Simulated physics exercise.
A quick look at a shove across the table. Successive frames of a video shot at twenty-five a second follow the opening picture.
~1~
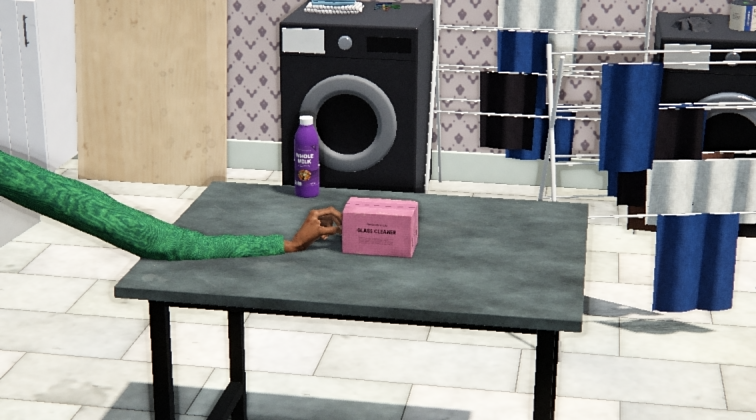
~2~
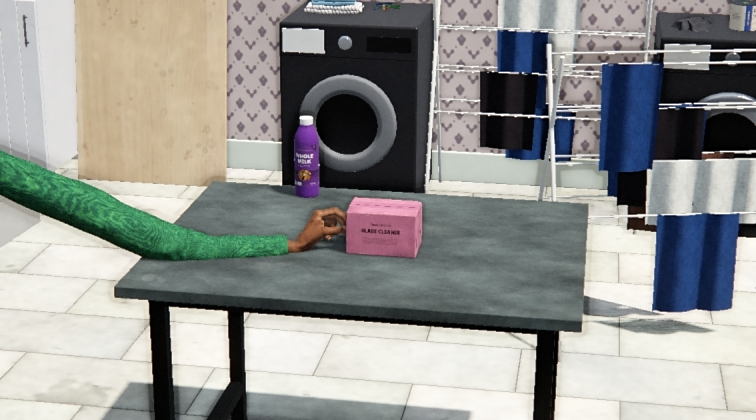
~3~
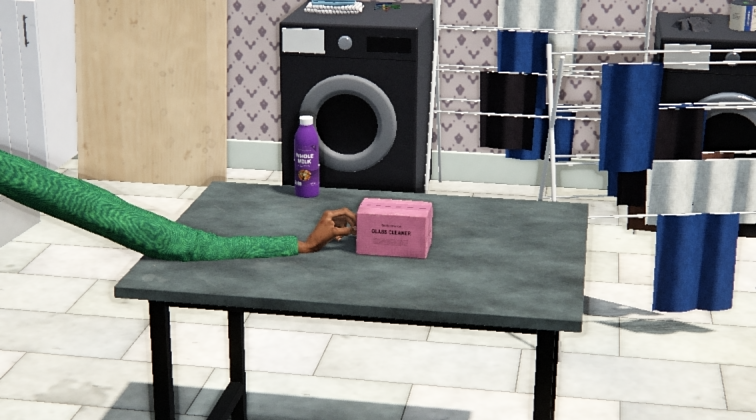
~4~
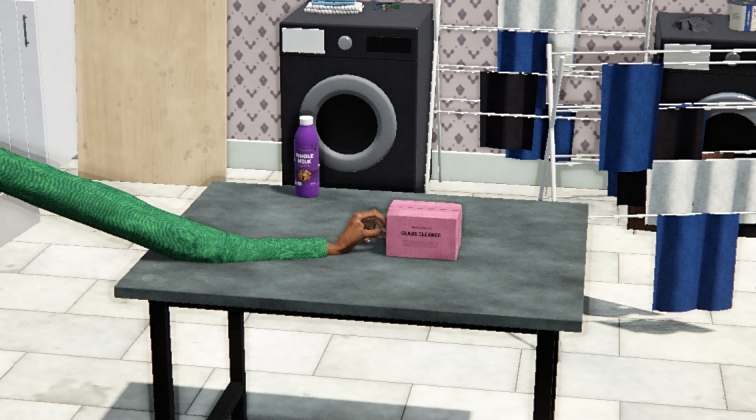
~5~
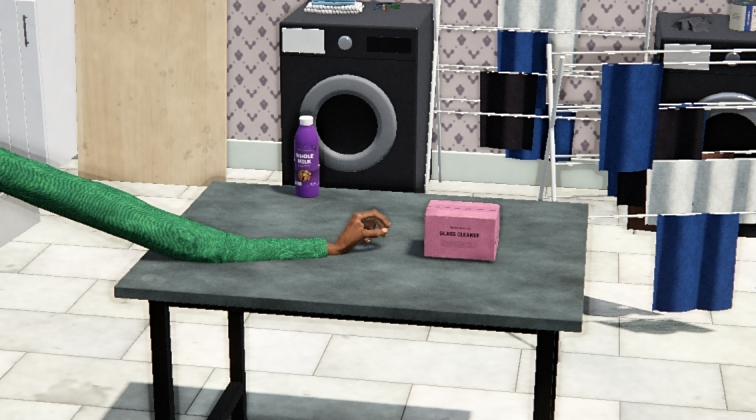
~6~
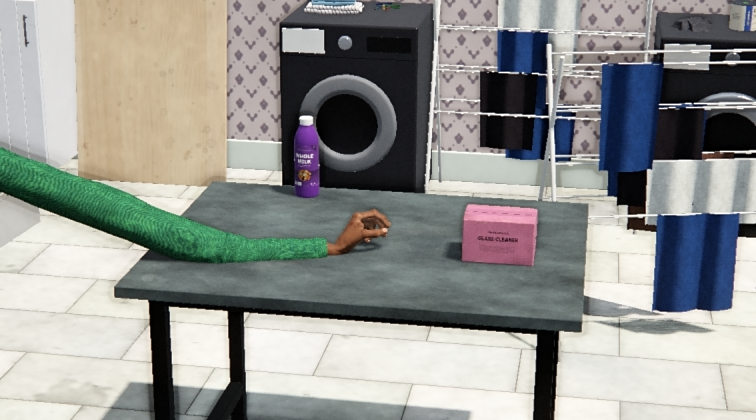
In a laundry room with a tiled floor and patterned wall, a fixed, slightly raised view faces a dark grey table. A pink box sits near a hand in a green sleeve reaching from the left, with a purple bottle behind, a black washing machine beyond and blue cloths on a rack at right. The hand pushes the box rightward, then stays still while the box slides on alone toward the table's right side.
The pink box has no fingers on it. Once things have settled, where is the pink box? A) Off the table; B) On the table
A.
Then, 0.10 s on from there, pink box shifted well along near (586, 239).
Then, 0.30 s on from there, pink box now off the table.
Then, 0.50 s on from there, things are still on the move.
Then, 0.60 s on from there, as before.
In the end, off the table, pink box.
